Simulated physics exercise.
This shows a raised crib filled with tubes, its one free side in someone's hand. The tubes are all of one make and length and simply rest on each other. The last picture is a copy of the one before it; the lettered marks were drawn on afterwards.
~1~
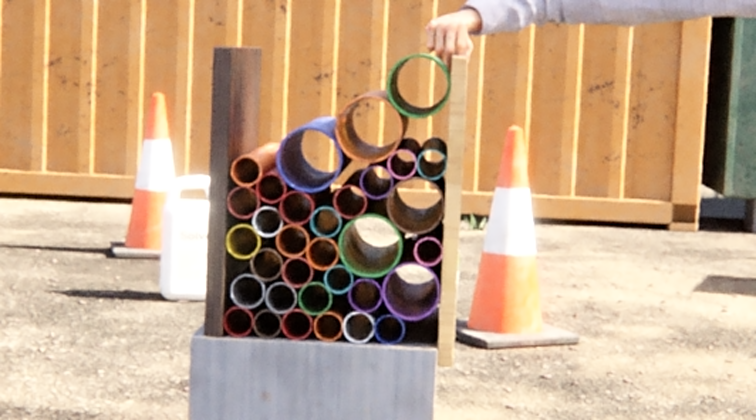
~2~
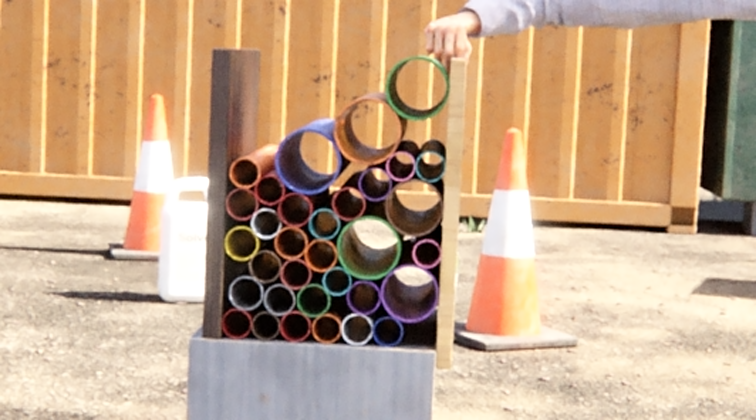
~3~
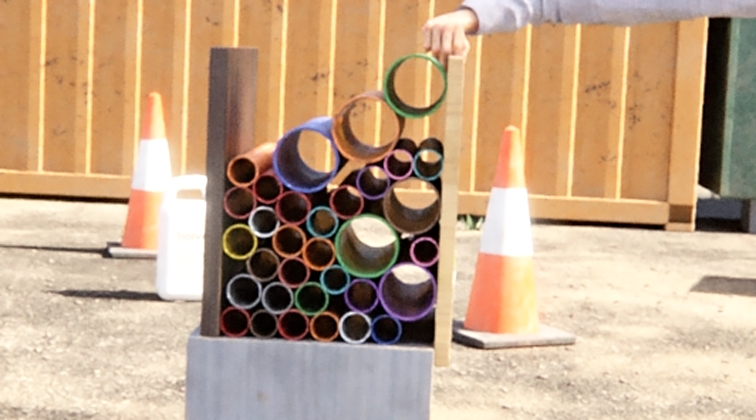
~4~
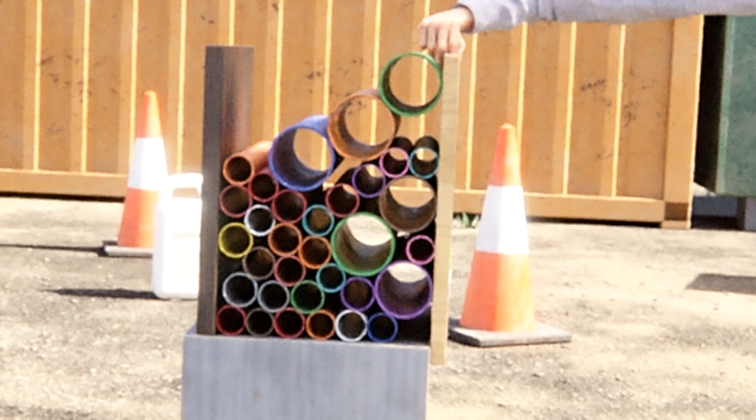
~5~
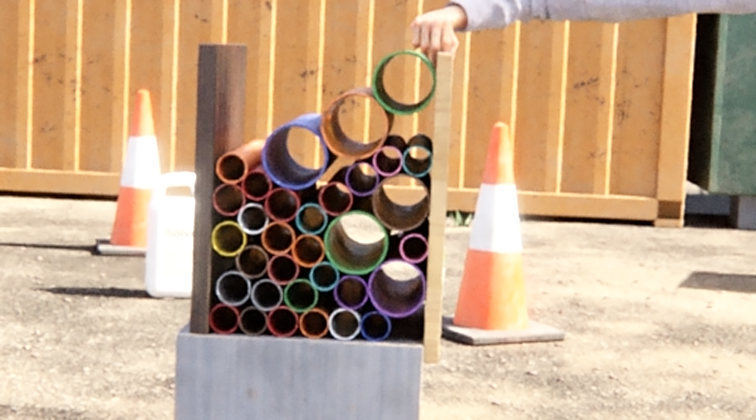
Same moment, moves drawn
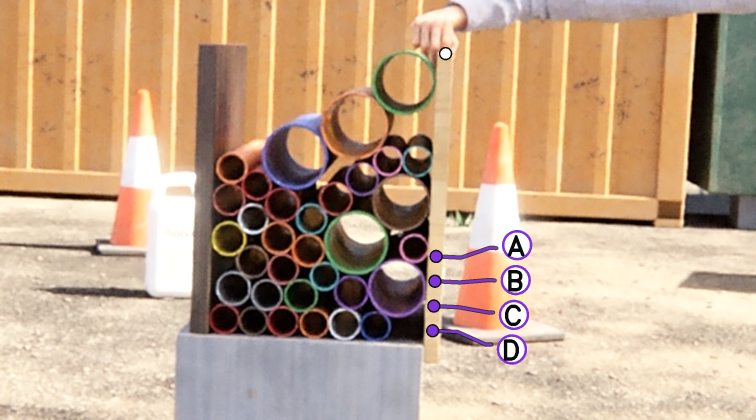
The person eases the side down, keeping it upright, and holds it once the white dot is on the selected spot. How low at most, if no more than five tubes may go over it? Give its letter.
No lower than A.
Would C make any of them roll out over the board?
Yes.
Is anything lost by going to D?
At D: Yes.
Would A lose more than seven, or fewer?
It loses fewer than seven.
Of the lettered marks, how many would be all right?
One of the four.
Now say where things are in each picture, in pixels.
The first picture shows side board (453, 198); a blue tube (390, 330).
The second picture shows a blue tube (388, 332); a turquoise tube (337, 281).
The third picture shows an orange tube (319, 254); a yellow tube (240, 242).
The fourth picture shows a turquoise tube (424, 163); an orange tube (361, 128).
The fifth picture shows side board (438, 195); a blue tube (376, 326).
On the marked copy, A at (436, 256); B at (435, 281); C at (434, 306); D at (433, 331); the white dot at (446, 54).
With A. Early on, top of the board (434, 136).
Further on, top of the board (430, 227).
At the end, top of the board (429, 255), five out over the board.
As for the rest, B more than five out over the board; C more than five out over the board; D more than five out over the board.
